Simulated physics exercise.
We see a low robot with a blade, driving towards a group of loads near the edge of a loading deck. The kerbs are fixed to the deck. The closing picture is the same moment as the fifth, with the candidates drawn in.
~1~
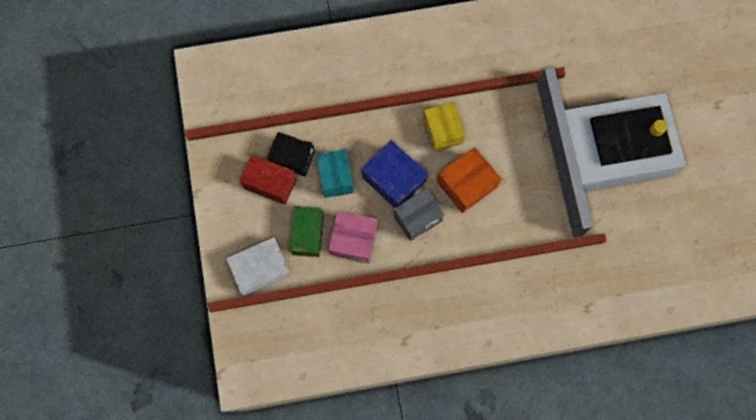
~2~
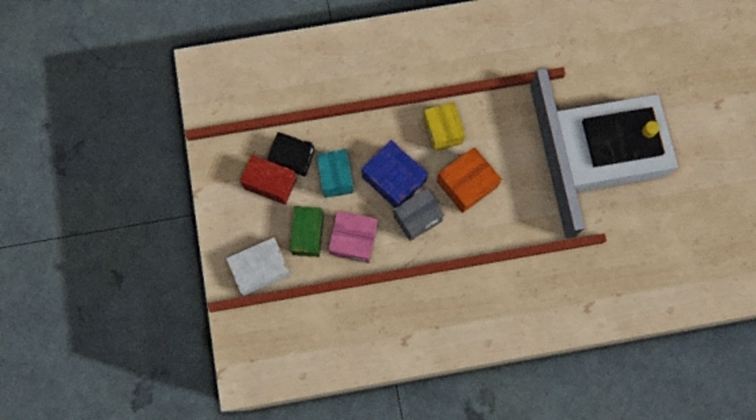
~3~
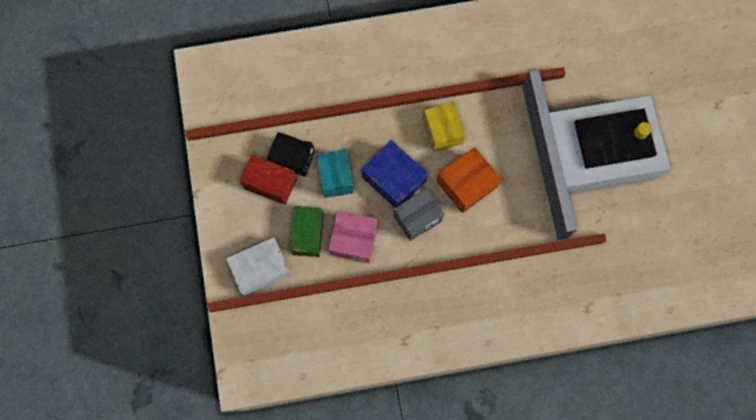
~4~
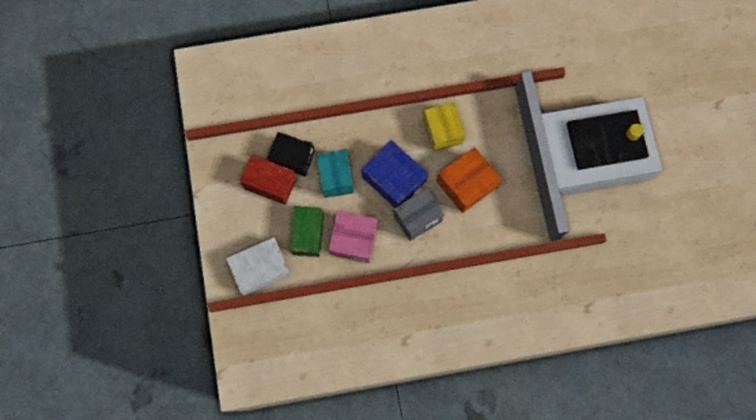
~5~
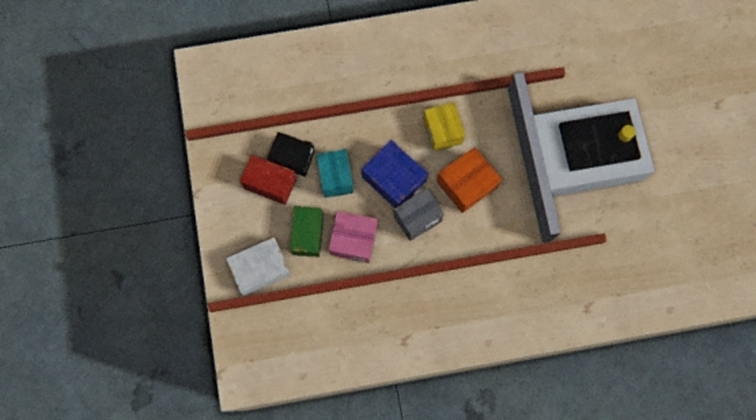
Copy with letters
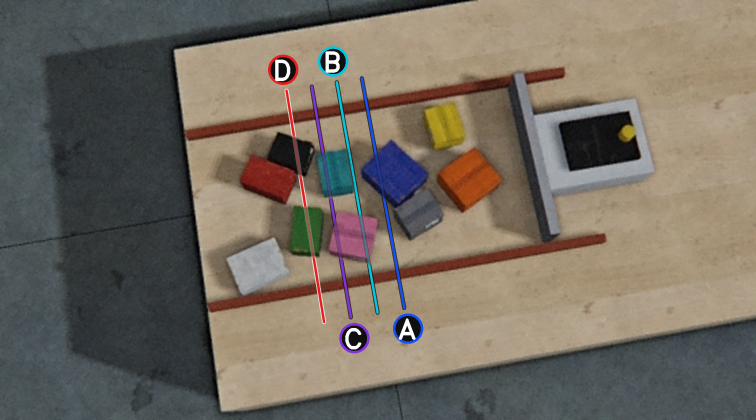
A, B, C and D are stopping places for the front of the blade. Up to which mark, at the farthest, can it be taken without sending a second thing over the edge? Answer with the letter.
C is the last line within the limit.
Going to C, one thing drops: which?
It is the red crate.
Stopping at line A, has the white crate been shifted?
By then, no.
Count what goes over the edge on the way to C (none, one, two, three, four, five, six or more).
By then, one.
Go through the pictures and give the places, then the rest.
Green crate (307, 232); black parcel (291, 154); turquoise box (335, 173), in the first picture.
Robot (618, 138); grey parcel (419, 215), in the second picture.
Robot (610, 139); blue crate (394, 175), in the third picture.
Robot (602, 140); red crate (268, 180), in the fourth picture.
Robot (594, 142); yellow parcel (444, 127); green crate (307, 232); black parcel (291, 154), in the fifth picture.
On the copy, A at (382, 189); B at (357, 194); C at (331, 198); D at (305, 203).
On C. First, robot (521, 154); yellow parcel (431, 129); grey parcel (408, 222).
Then, robot (447, 167); red crate (235, 187); black parcel (266, 148).
Finally, robot (392, 176); red crate over the edge; white crate (214, 276); one fallen.
By contrast, A is within the limit but short; B is within the limit but short; D drops two.
